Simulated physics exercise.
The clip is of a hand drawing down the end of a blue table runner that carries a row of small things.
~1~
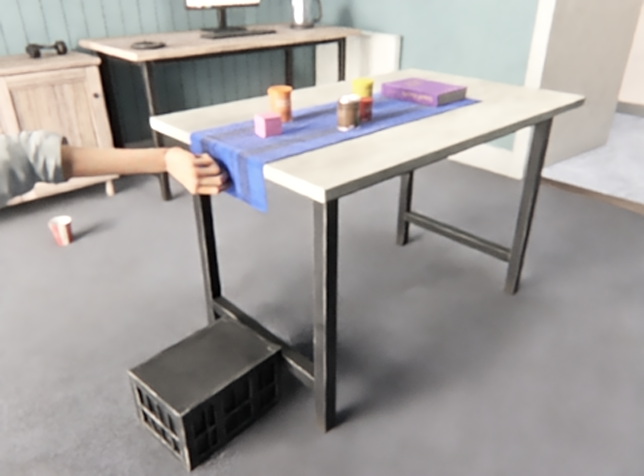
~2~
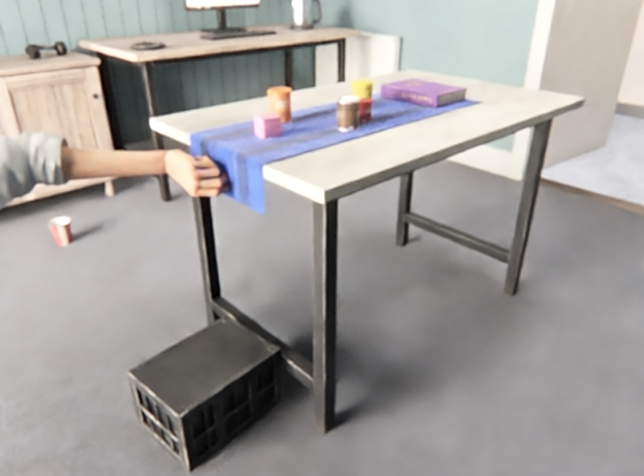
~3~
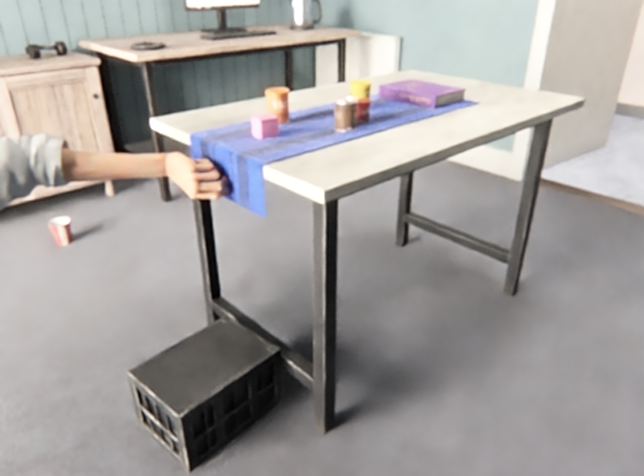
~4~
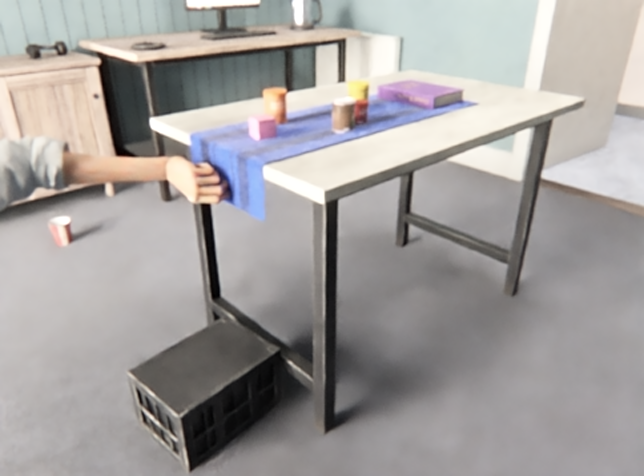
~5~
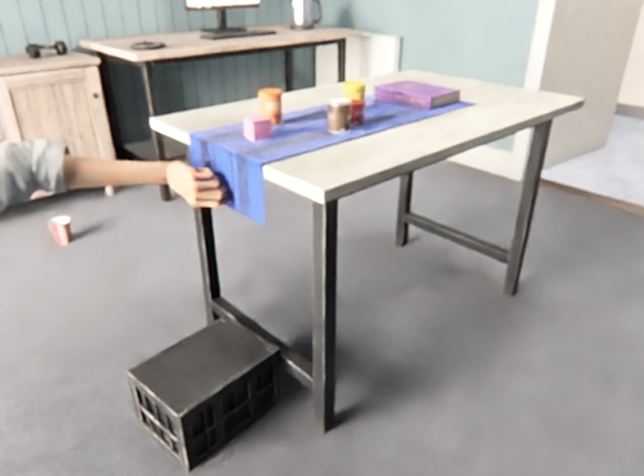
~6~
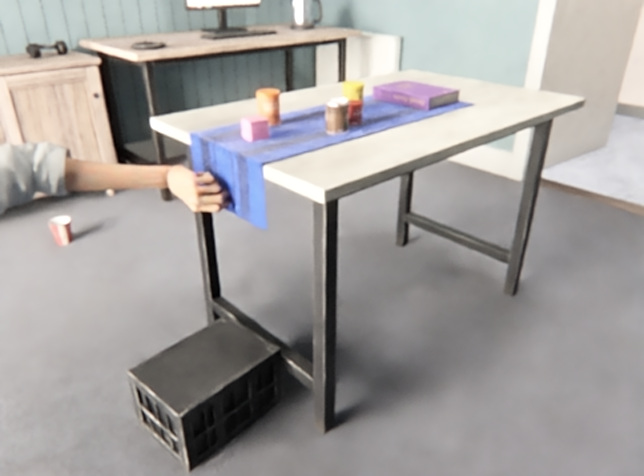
A hand reaches in from the left in a room with teal walls and a grey floor, seen from slightly above by a still camera. It grips a blue runner on a pale table holding a pink cube, orange, brown, red and yellow containers and a purple box, with a black crate below. The hand slowly draws the cloth down slightly, and the small things shift a little leftward with it.
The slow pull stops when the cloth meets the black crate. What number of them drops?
The count of fallen things is four.
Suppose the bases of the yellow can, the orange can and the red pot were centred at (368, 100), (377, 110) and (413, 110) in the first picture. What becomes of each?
The yellow can survives, the orange can does not fall, the red pot remains up.
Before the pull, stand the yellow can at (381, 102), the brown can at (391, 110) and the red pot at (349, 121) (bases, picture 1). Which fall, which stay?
The yellow can does not fall, the brown can survives, the red pot goes over.
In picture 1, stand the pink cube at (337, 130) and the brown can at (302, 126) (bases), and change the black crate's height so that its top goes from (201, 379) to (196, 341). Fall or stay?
The pink cube goes over; the brown can is carried off.
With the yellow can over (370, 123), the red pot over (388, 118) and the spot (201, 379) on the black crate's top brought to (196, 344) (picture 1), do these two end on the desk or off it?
The yellow can keeps its place on top; the red pot does not fall.
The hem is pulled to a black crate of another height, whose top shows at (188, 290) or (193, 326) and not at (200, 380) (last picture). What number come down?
The count: 1 and 2.
Soon after, hem near (232, 272); pink cube gone.
Then, hem near (235, 330); pink cube, orange can and brown can gone.
Further on, hem on the crate; pink cube, orange can, brown can and red pot gone.
At rest, hem on the crate; pink cube, orange can, brown can and red pot gone. It carries off four.
